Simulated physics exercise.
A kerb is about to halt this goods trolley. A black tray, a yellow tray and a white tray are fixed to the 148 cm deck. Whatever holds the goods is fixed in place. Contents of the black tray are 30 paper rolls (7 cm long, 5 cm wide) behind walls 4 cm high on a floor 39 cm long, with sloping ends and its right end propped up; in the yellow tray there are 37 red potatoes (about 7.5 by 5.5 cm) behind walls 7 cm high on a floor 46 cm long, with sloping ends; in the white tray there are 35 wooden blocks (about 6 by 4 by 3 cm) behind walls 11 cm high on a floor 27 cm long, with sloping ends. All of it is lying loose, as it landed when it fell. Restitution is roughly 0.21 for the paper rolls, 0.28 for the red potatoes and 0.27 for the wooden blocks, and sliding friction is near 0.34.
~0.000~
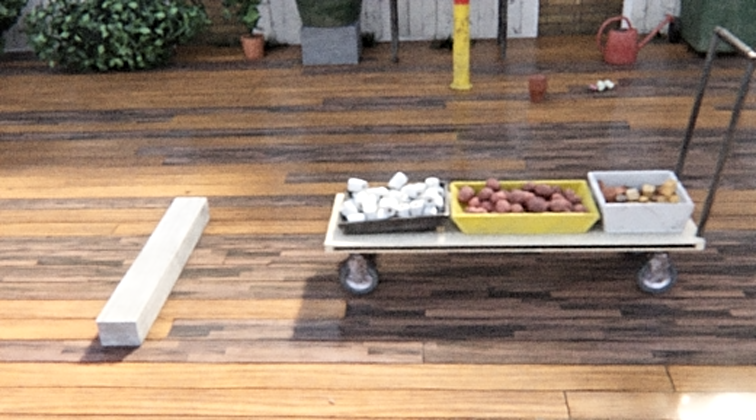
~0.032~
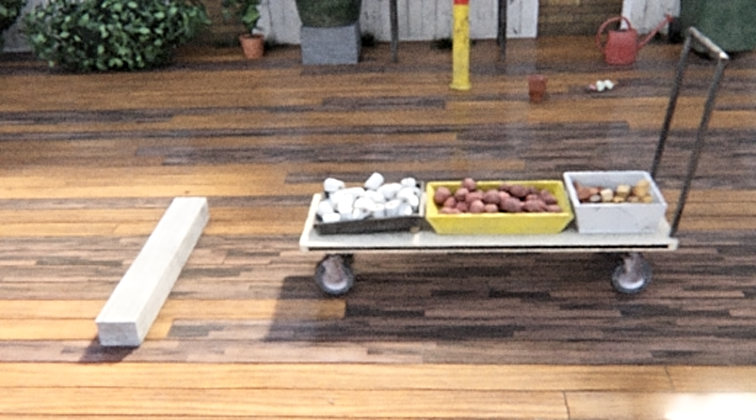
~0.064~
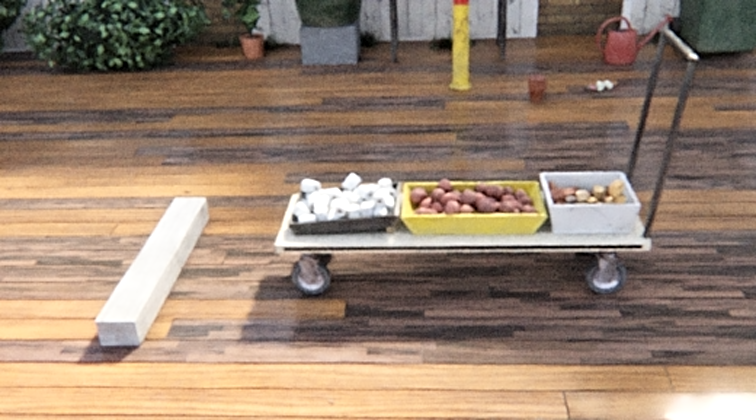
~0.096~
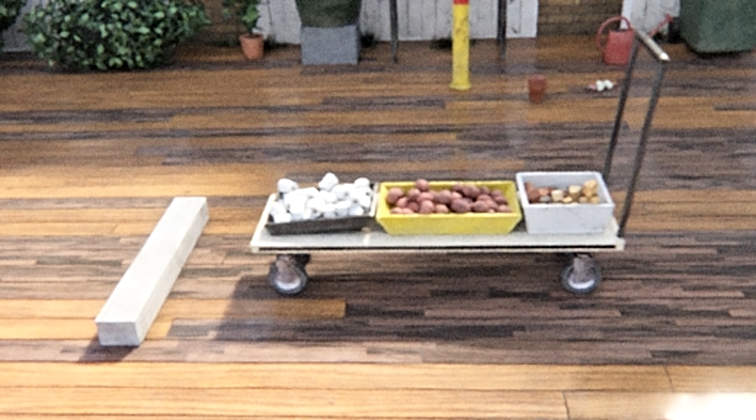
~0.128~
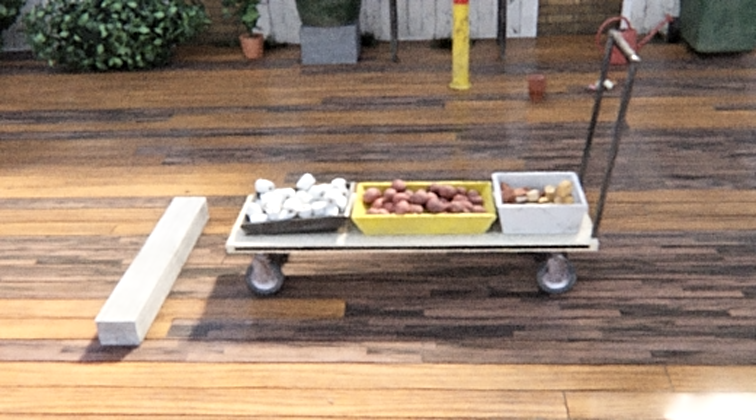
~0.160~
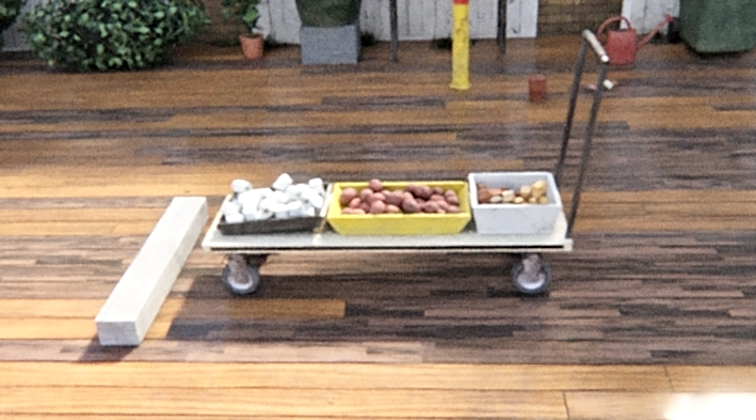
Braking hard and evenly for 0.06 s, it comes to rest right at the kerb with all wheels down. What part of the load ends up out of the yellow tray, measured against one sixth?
The yellow tray loses more than one sixth of its load.
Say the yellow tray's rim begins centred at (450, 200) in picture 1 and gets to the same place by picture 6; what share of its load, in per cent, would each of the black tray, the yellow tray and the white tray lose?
Black tray 10, yellow tray 0, white tray 0 per cent.
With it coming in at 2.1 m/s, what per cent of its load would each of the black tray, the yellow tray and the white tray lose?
In that case the black tray sheds 40 per cent of its load, the yellow tray 10 per cent, and the white tray 10 per cent.
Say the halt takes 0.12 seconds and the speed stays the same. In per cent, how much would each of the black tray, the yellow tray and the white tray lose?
Then black tray 60, yellow tray 40, white tray 10 per cent.
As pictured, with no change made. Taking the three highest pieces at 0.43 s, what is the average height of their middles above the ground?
Mean height: Near 54 cm.
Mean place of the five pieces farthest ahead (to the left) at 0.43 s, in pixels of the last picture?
Mean position approx. (101, 185).
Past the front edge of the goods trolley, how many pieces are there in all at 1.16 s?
About 25.
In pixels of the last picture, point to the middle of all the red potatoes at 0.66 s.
Centred roughly at (290, 207).
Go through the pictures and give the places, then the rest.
In the first frame (we follow the rim corner now nearest the camera), yellow tray at (597, 214); white tray at (690, 204); 75 cm still to roll; nothing out yet.
In the second frame, yellow tray at (571, 214); white tray at (663, 204); 65 cm still to roll.
In the third frame, yellow tray at (545, 215); white tray at (636, 205); 55 cm still to roll.
In the fourth frame, yellow tray at (519, 215); white tray at (610, 205); 45 cm still to roll.
In the fifth frame, yellow tray at (494, 215); white tray at (584, 205); 35 cm still to roll.
In the sixth frame, yellow tray at (468, 215); white tray at (558, 205); 25 cm still to roll; nothing out yet.
After 0.21 s, it begins to slow.
After 0.31 s, 5 of 30 out of the black tray, 2 of 37 out of the yellow tray and 0 of 35 out of the white tray.
After 0.43 s, 16 of 30 out of the black tray, 12 of 37 out of the yellow tray and 2 of 35 out of the white tray.
After 0.66 s, 18 of 30 out of the black tray, 17 of 37 out of the yellow tray and 3 of 35 out of the white tray.
Outcome (at 1.16 s), 19 of 30 out of the black tray, 17 of 37 out of the yellow tray and 3 of 35 out of the white tray. Asked share, 17 of 37, 46 per cent.
